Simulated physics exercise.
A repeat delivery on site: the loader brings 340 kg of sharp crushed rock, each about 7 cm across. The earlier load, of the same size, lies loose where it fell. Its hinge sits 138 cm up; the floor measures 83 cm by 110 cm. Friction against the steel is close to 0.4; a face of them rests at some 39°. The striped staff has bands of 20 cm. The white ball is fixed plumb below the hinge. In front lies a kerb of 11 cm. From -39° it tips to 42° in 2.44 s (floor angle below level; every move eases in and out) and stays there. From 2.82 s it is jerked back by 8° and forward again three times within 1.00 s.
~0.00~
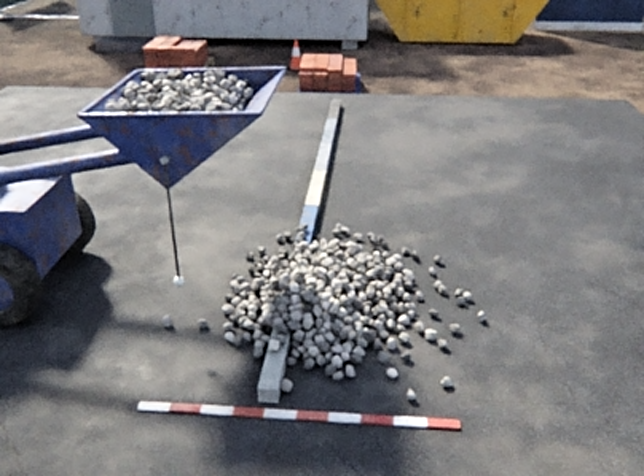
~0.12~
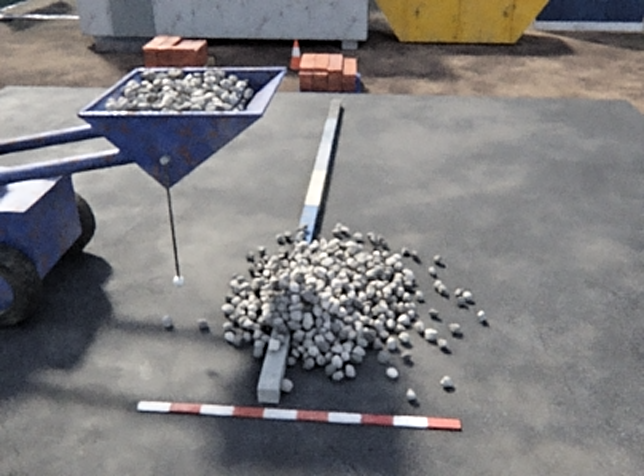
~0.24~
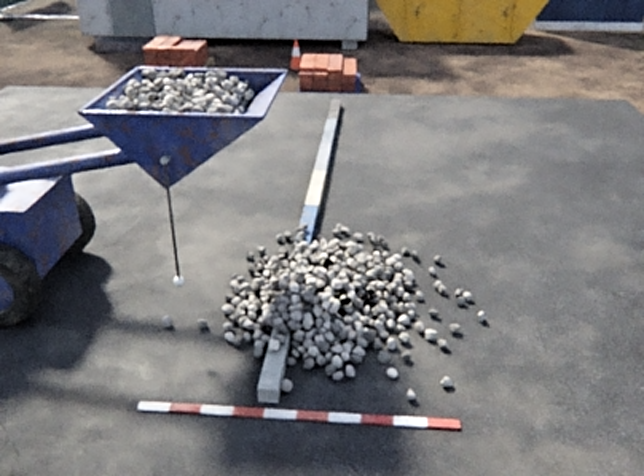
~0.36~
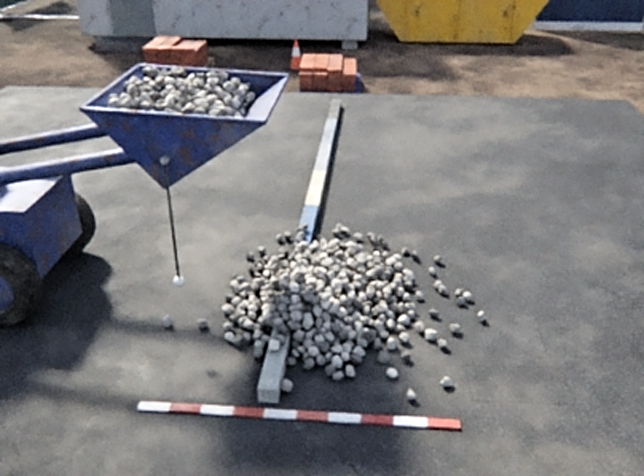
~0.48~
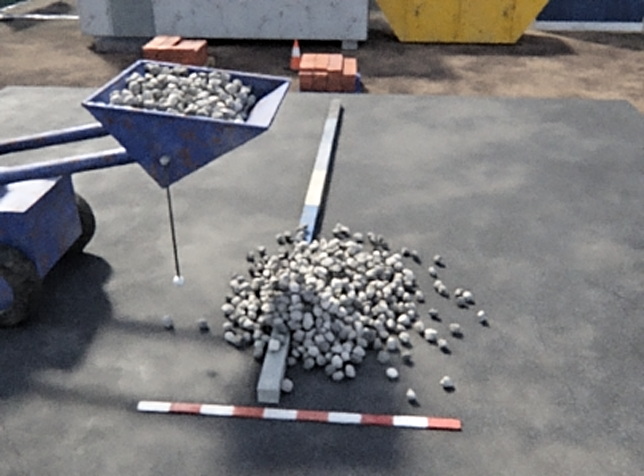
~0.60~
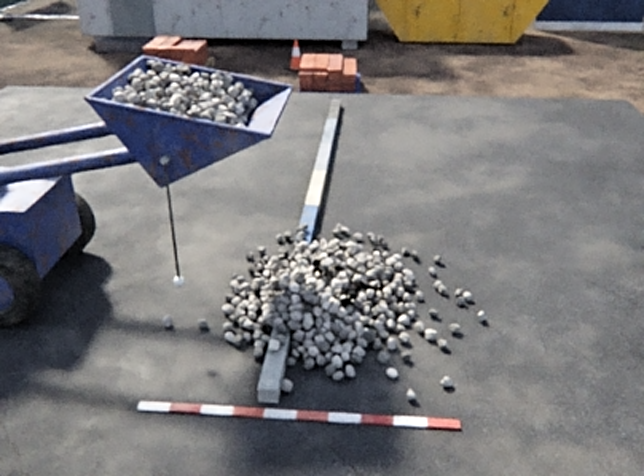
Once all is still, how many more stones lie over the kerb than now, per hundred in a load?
Roughly 56 per cent of a load more.
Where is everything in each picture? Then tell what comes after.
Lip at (261, 114), floor tilted -39°, highest stones at (196, 79). The earlier load is highest near (314, 273), 26 cm above ground level, 23 % on this side of the kerb, 77 % over the kerb, in the first frame.
The bucket is at -38°, its lip at (262, 115); the top of the load is at (188, 81); the stones move at 0.0 m/s on average, in the second frame.
The bucket is at -37°, its lip at (263, 118); the top of the load is at (175, 80); the stones move at 0.1 m/s on average, in the third frame.
Lip at (265, 122), floor tilted -34°, highest stones at (163, 77); the stones move at 0.1 m/s on average, in the fourth frame.
Lip at (268, 128), floor tilted -31°, highest stones at (150, 76); the stones move at 0.1 m/s on average, in the fifth frame.
Lip at (270, 136), floor tilted -27°, highest stones at (153, 71); the stones move at 0.1 m/s on average, in the sixth frame.
After 1.8 s the floor is at 29°; in per cent of one load, 95 in the bucket, 28 on this side of the kerb, 78 over the kerb; the foremost stones are at (455, 296).
After 2.5 s the floor is at 42°; in per cent of one load, 14 in the bucket, 74 on this side of the kerb, 112 over the kerb; the foremost stones are at (455, 296).
After 4.3 s the floor is at 42°; in per cent of one load, 0 in the bucket, 67 on this side of the kerb, 133 over the kerb; the foremost stones are at (459, 300).
After 6.9 s the floor is at 42°; in per cent of one load, 0 in the bucket, 67 on this side of the kerb, 133 over the kerb; the foremost stones are at (459, 300). Net gain over the kerb, 56.
